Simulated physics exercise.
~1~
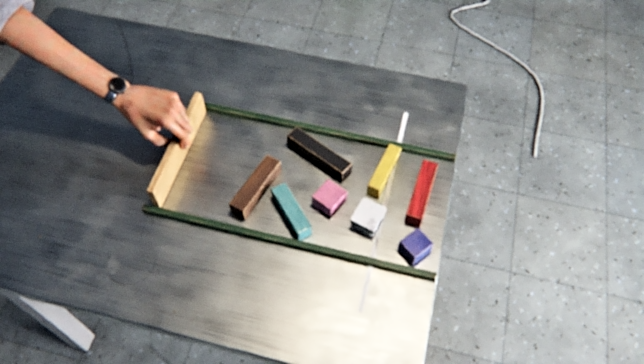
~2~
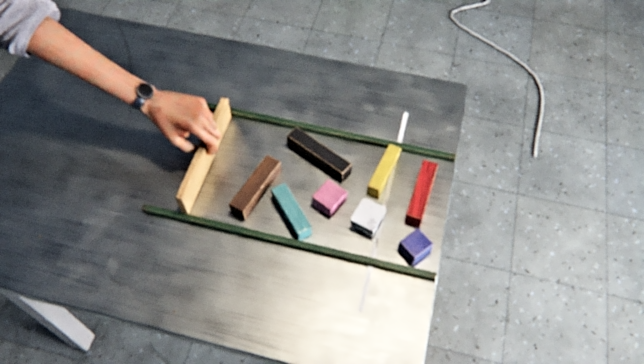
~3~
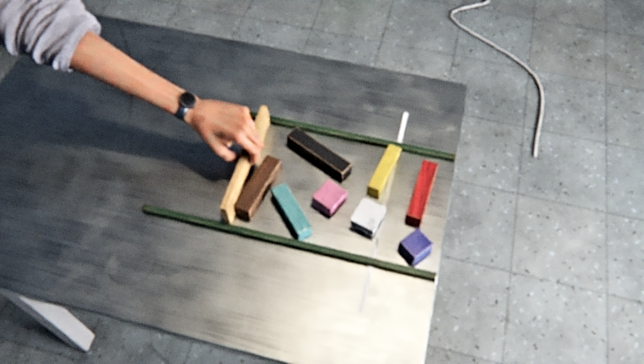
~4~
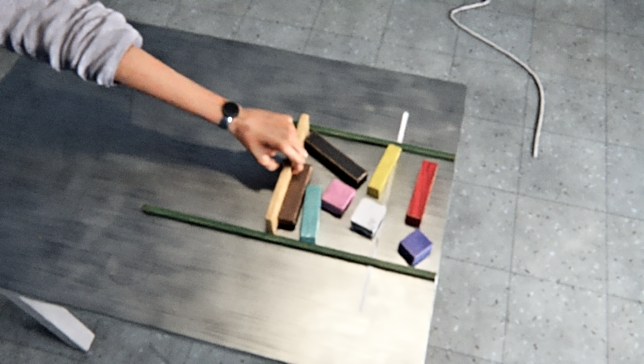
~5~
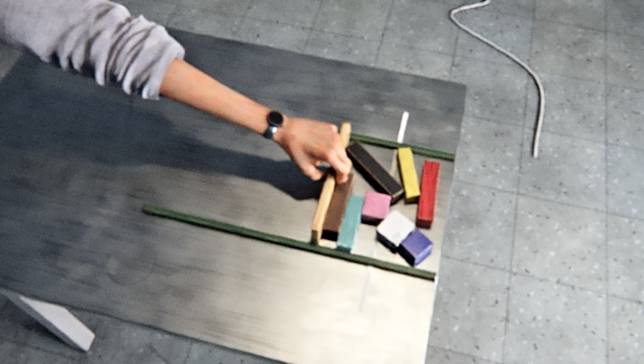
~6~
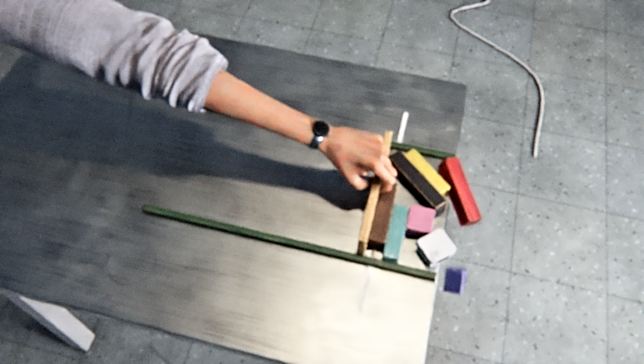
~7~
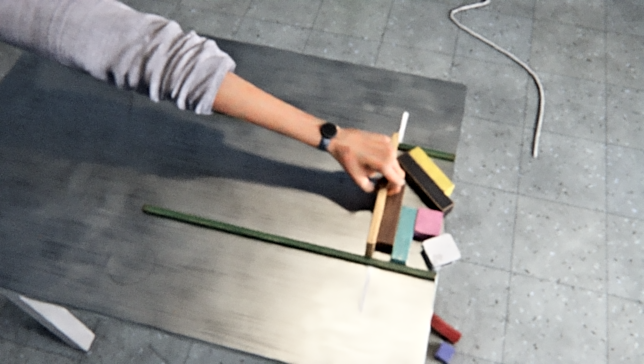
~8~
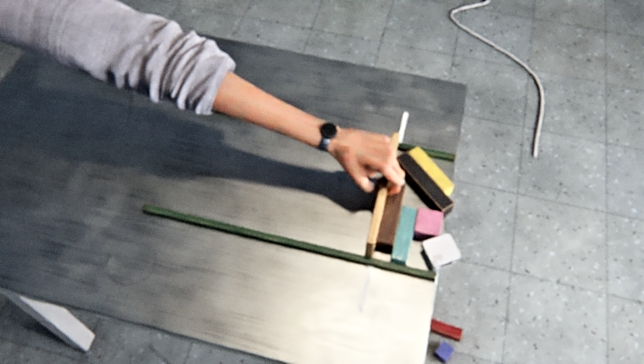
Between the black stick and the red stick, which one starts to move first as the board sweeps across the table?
The black stick starts to move first, while the red stick is still lying in its place near the right edge. The red stick only moves later, once the pieces have bunched up.
